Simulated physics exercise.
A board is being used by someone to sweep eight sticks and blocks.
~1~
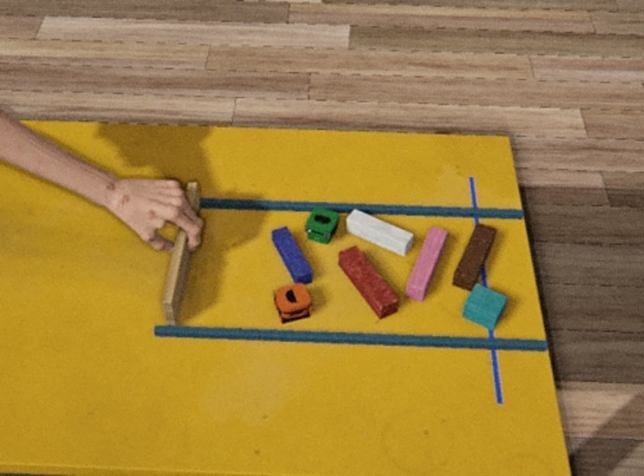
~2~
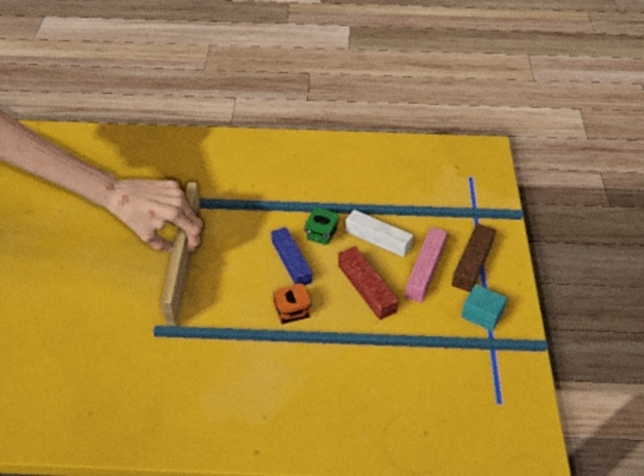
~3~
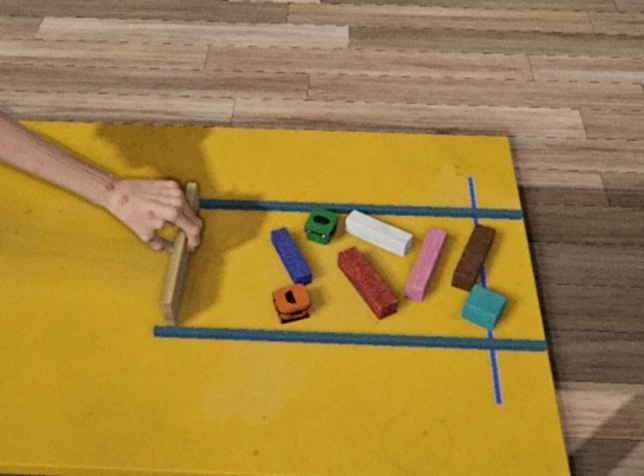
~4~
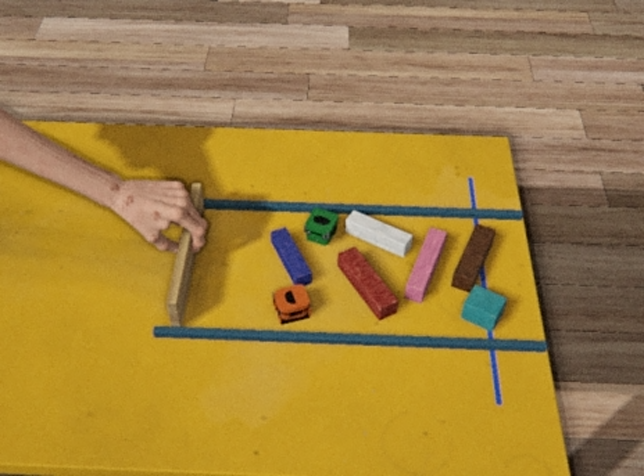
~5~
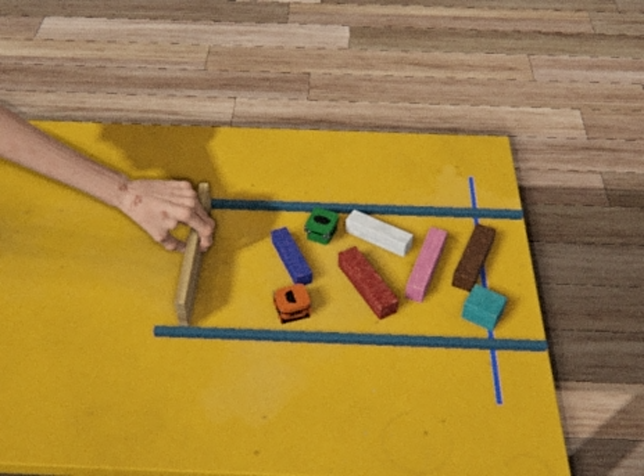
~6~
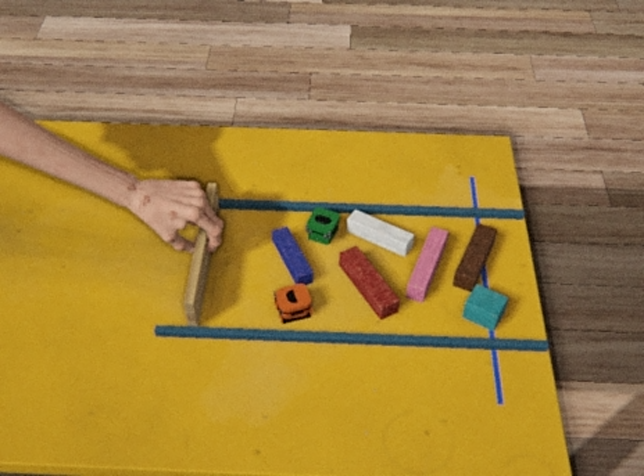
A hand reaches in from the left and grips an upright wooden board on a yellow tabletop, seen from above at an angle over a wood-plank floor. Between two dark teal strips lie blue, white, red, pink and brown bars, green and orange pieces, and a turquoise block by a thin blue line. The board, at first nearly still, slides slightly right, touching nothing, while the pieces and camera stay still.
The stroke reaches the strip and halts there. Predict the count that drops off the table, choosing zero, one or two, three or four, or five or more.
The push is going to knock off a trio or a quartet.
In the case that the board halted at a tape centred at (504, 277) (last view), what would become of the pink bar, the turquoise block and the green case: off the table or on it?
The outcome is that the pink bar goes down, the turquoise block goes down and the green case does not come off.
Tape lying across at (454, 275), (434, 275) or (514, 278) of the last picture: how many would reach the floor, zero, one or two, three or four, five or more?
Taking the three tapes one at a time, the answers are one to two, then zero, then at least five.
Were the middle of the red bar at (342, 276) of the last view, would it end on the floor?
In the end the red bar hangs on.
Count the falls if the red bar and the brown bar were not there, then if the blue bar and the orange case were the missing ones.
First try: 0 fallen; other try: 2.
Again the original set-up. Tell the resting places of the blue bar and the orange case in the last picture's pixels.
The blue bar ends up near (494, 269), and the orange case near (507, 316).
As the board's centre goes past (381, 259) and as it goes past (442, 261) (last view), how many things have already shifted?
In order, the tallies are 7 and 8.
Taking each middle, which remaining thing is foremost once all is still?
The one out in front is the red bar.
A little later, none off yet; turquoise block at rest near (485, 308); brown bar at rest near (475, 257); pink bar at rest near (428, 264).
Next, none off yet; turquoise block at rest near (485, 308); brown bar moving near (480, 258); pink bar shifted a little near (447, 268).
Later still, none off yet; turquoise block shifted about its own width near (522, 315); brown bar tilted a little near (547, 273); pink bar shifted about its own width near (523, 271).
When it is over, the number that fall off is three or four; down, white bar, pink bar, brown bar and turquoise block.
